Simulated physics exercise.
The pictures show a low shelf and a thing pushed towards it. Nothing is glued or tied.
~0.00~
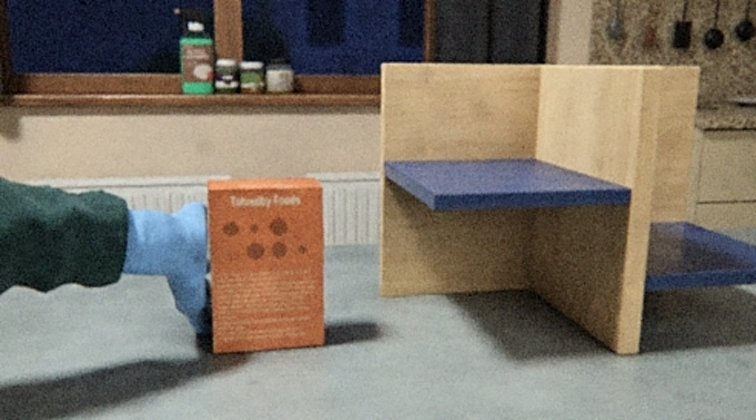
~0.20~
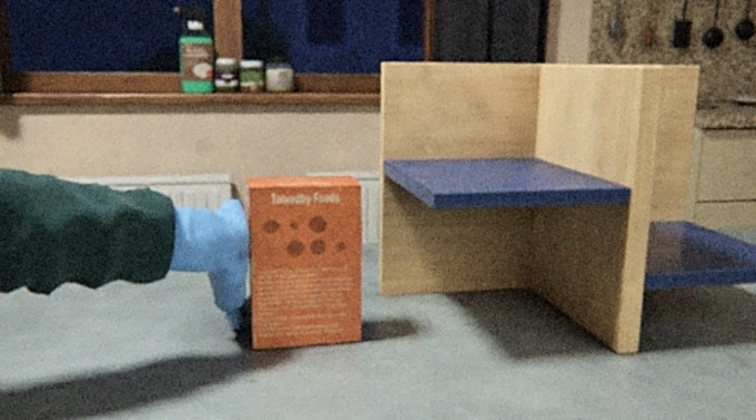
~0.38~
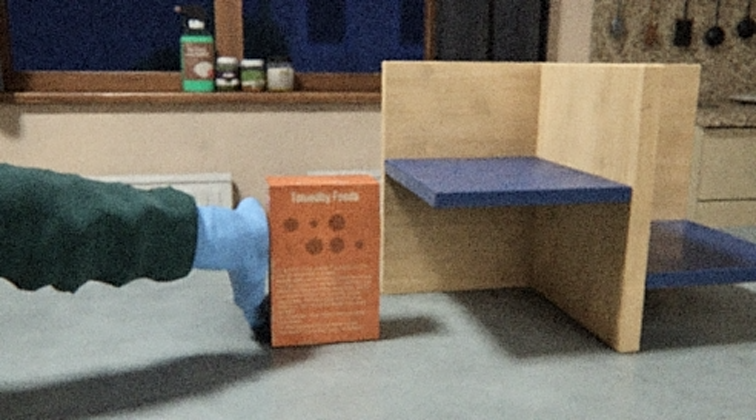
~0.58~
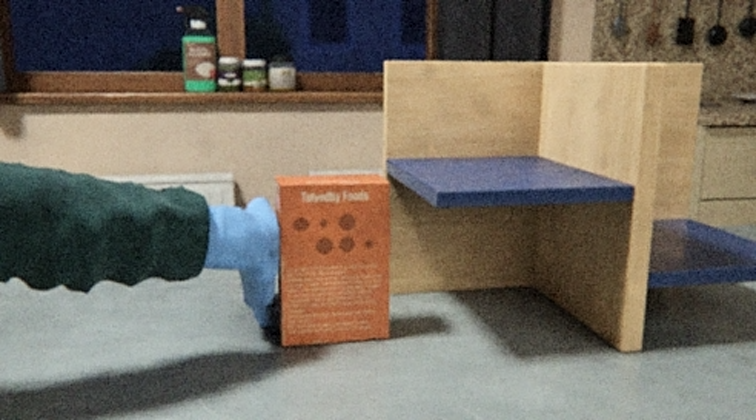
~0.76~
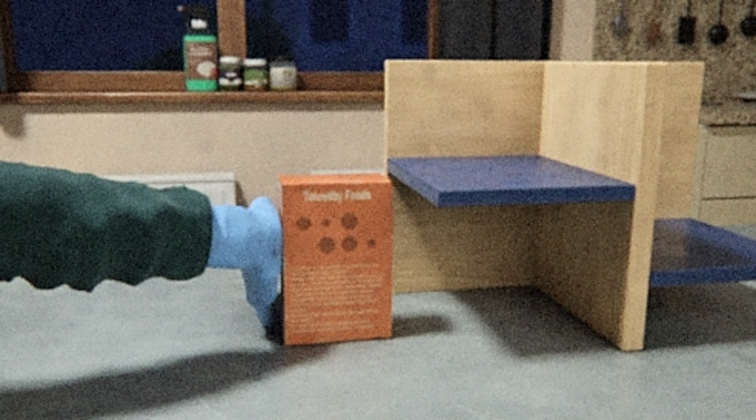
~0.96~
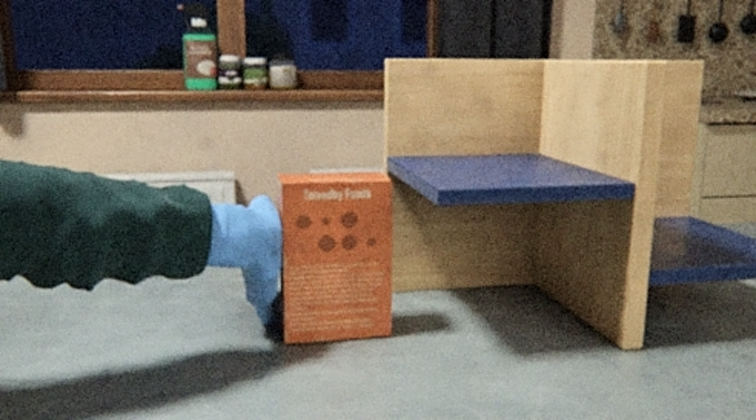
A gloved hand slides an orange packet right across a table towards a low shelf.
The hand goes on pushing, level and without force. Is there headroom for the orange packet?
In the end the orange packet stops at the shelf.
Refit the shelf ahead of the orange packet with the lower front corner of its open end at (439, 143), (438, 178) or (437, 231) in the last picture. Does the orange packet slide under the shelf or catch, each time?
One after another: It fits; goes under; gets stuck.
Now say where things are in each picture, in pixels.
In the first picture, hand sliding it forward; orange packet (266, 263); shelf (583, 195).
In the second picture, hand sliding it forward; orange packet (304, 260); shelf (583, 194).
In the third picture, hand sliding it forward; orange packet (323, 258); shelf (584, 193).
In the fourth picture, hand sliding it forward; orange packet (332, 257); shelf (586, 192).
In the fifth picture, hand sliding it forward; orange packet (334, 257); shelf (587, 192).
In the sixth picture, hand sliding it forward; orange packet (334, 255); shelf (587, 190).
By 1.16 s, orange packet sliding up to the opening near (344, 255).
By 1.22 s, orange packet sliding up to the opening near (356, 255).
By 1.70 s, orange packet stopped at the opening near (357, 254).
When it is over (2.2 s), the orange packet catches on the edge, near (357, 254).
